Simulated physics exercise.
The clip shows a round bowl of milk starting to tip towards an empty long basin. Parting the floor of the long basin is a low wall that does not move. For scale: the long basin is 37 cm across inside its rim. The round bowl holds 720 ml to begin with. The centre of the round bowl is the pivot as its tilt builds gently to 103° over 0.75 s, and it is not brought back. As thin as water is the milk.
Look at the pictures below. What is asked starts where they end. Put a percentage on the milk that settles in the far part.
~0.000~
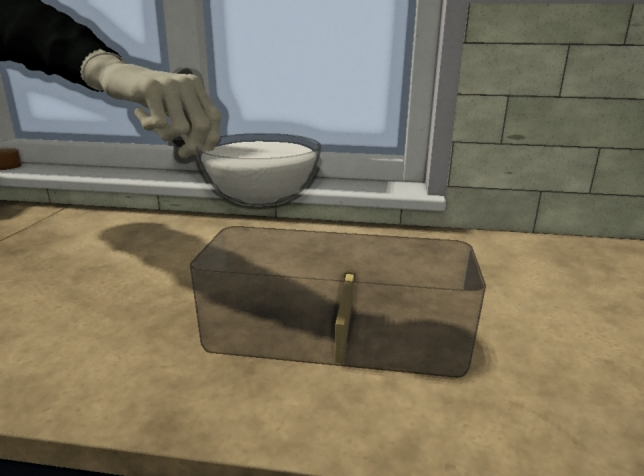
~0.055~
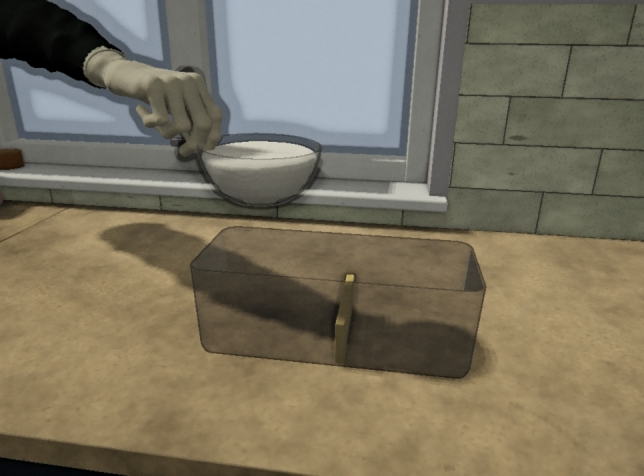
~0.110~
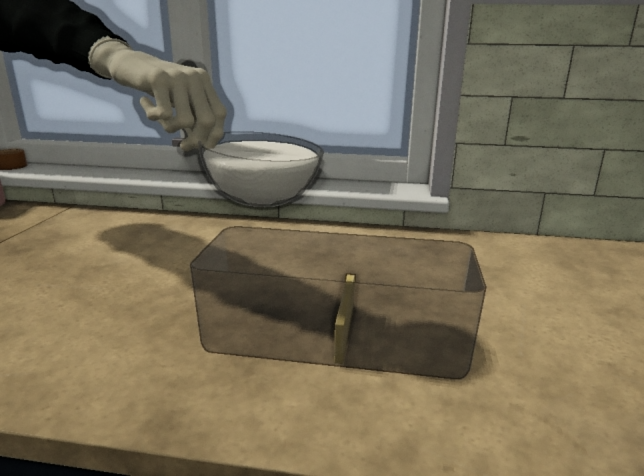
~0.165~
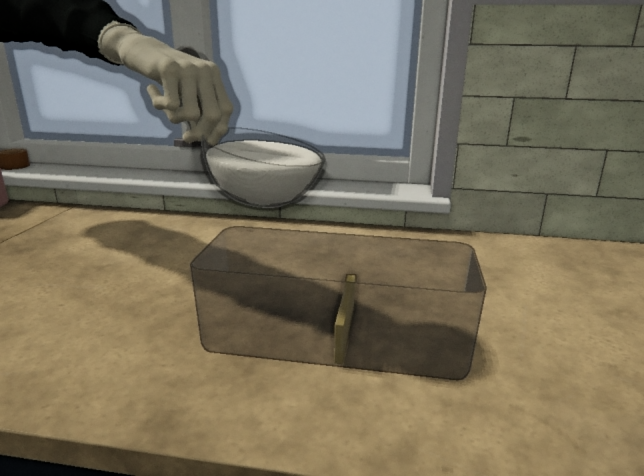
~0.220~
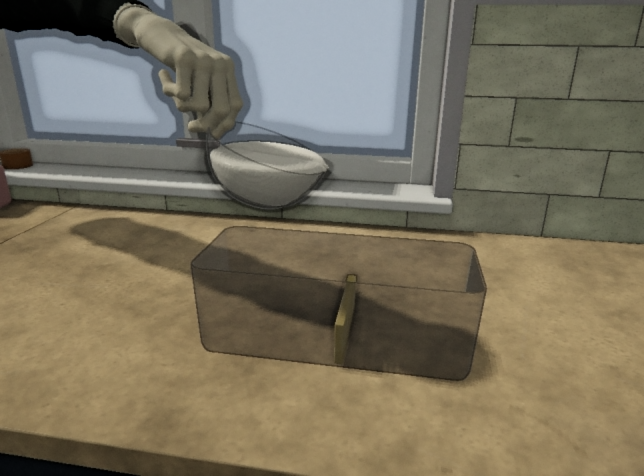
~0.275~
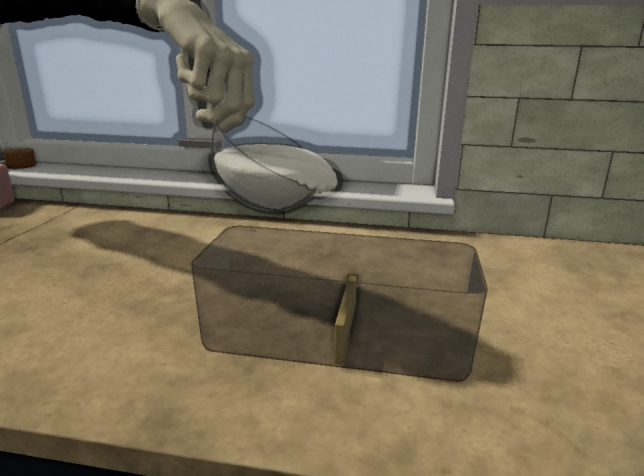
Roughly 63 per cent ends up there.
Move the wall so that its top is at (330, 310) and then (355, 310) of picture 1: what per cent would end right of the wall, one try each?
The first try gives 80 percent and the second 55 percent.
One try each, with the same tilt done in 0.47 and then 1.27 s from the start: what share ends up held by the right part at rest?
Result: 45 per cent, then 75 per cent.
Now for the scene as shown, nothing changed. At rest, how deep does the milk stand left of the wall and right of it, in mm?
Left 10 mm, right 20 mm.
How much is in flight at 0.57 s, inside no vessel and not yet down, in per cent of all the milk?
It comes to roughly 26 per cent.
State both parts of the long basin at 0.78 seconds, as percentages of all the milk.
Near 36 on the left, 62 on the right.
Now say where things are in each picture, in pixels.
Tilt 0°; pouring edge (319, 149); surface from (206, 150) to (318, 155); the long basin's rim runs from (208, 247) to (477, 266); the wall's top is at (346, 298), in the first picture.
Tilt 1°; pouring edge (320, 151); surface from (207, 149) to (318, 156), in the second picture.
Tilt 5°; pouring edge (322, 155); surface from (209, 148) to (320, 158), in the third picture.
Tilt 12°; pouring edge (323, 162); surface from (212, 147) to (322, 160), in the fourth picture.
Tilt 20°; pouring edge (325, 172); surface from (216, 148) to (324, 166); 2 per cent is over the edge, in the fifth picture.
Tilt 31°; pouring edge (324, 183); surface from (220, 151) to (321, 173); 9 per cent is over the edge, in the sixth picture.
After 0.57 s the tilt is 89° and 14 per cent is still to pour, 11 is left of the wall and 49 right of it.
After 0.78 s the tilt is 103° and 0 per cent is still to pour, 36 is left of the wall and 63 right of it.
After 1.01 s the tilt is 103° and 0 per cent is still to pour, 37 is left of the wall and 62 right of it.
After 1.25 s the tilt is 103° and 0 per cent is still to pour, 37 is left of the wall and 63 right of it.
In the end 37 per cent lies left of the wall, 63 right of it and 1 outside.
